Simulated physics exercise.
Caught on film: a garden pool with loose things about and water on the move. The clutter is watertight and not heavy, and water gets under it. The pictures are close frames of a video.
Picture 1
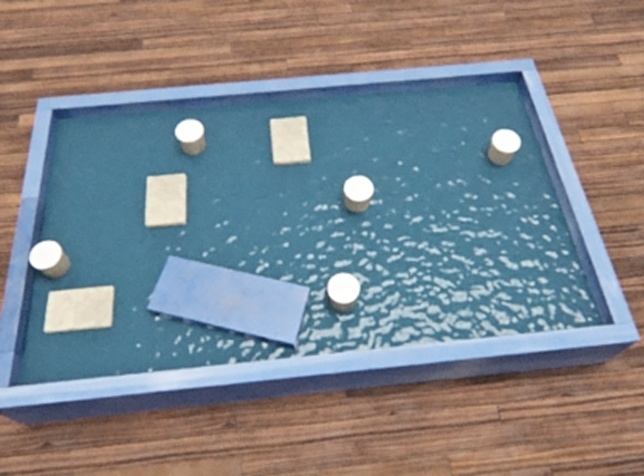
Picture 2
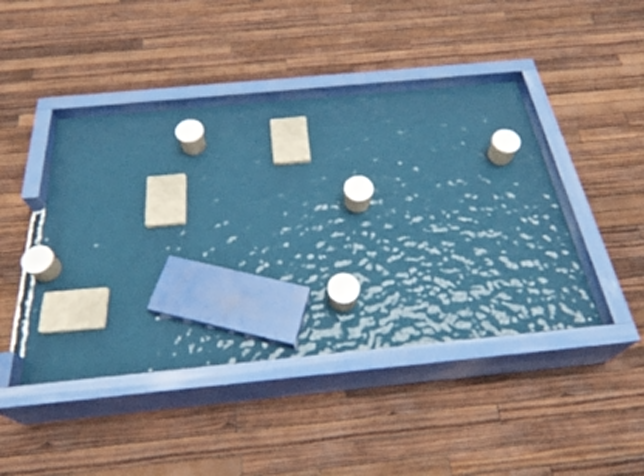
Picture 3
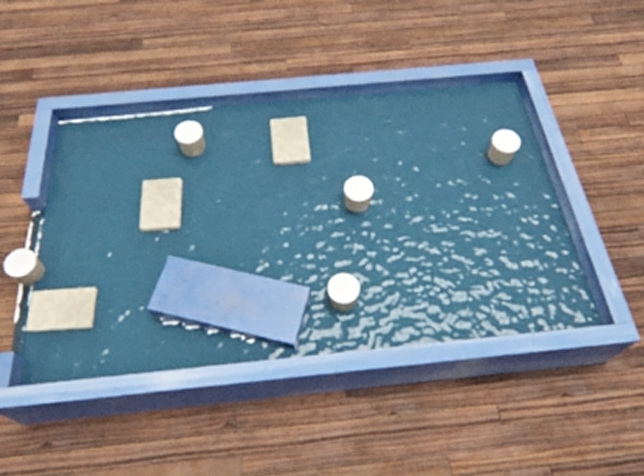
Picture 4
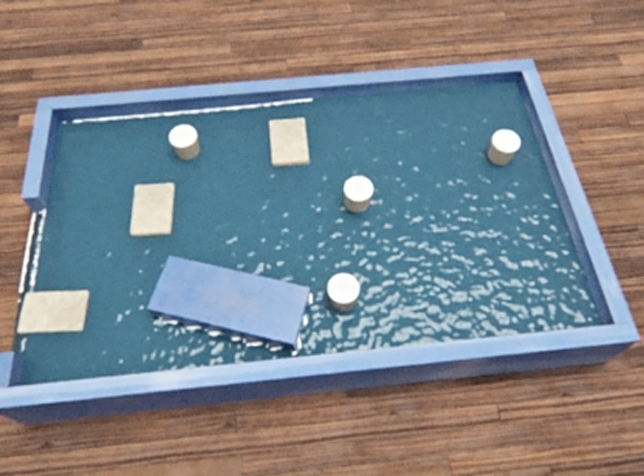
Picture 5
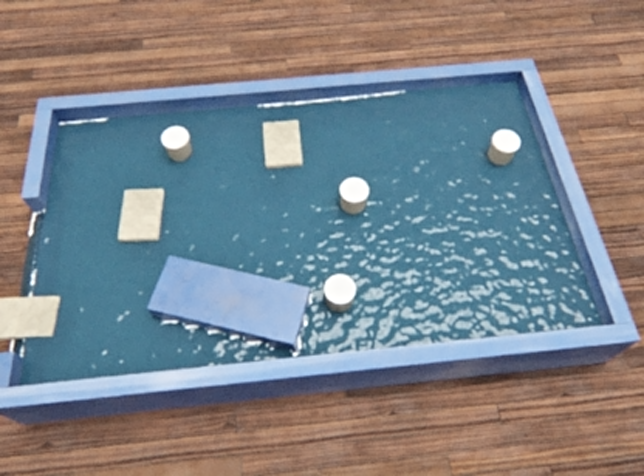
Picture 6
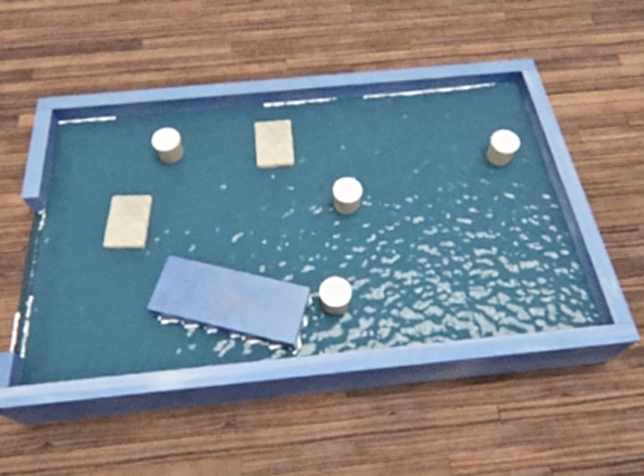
In a blue-walled pool, a side gap opens and pale floating blocks drift left toward it.
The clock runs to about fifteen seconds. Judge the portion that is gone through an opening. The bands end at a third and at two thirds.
That comes to between one and two thirds.
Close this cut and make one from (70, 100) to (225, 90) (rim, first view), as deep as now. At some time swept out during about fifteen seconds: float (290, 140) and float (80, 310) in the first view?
In that order: Through, still in.
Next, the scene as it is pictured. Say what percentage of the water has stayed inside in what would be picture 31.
Some 70 per cent.
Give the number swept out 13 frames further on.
3 of them.
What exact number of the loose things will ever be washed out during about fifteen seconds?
It comes to 3.
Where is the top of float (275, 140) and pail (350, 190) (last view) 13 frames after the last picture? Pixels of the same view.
Around (198, 155) and (280, 189).
A moment on, 2 of 8 are out; 6 afloat.
Next, 3 of 8 are out; 5 afloat.
Later, 3 of 8 are out; 5 afloat.
In the end, 3 of 8 are out; 5 afloat.
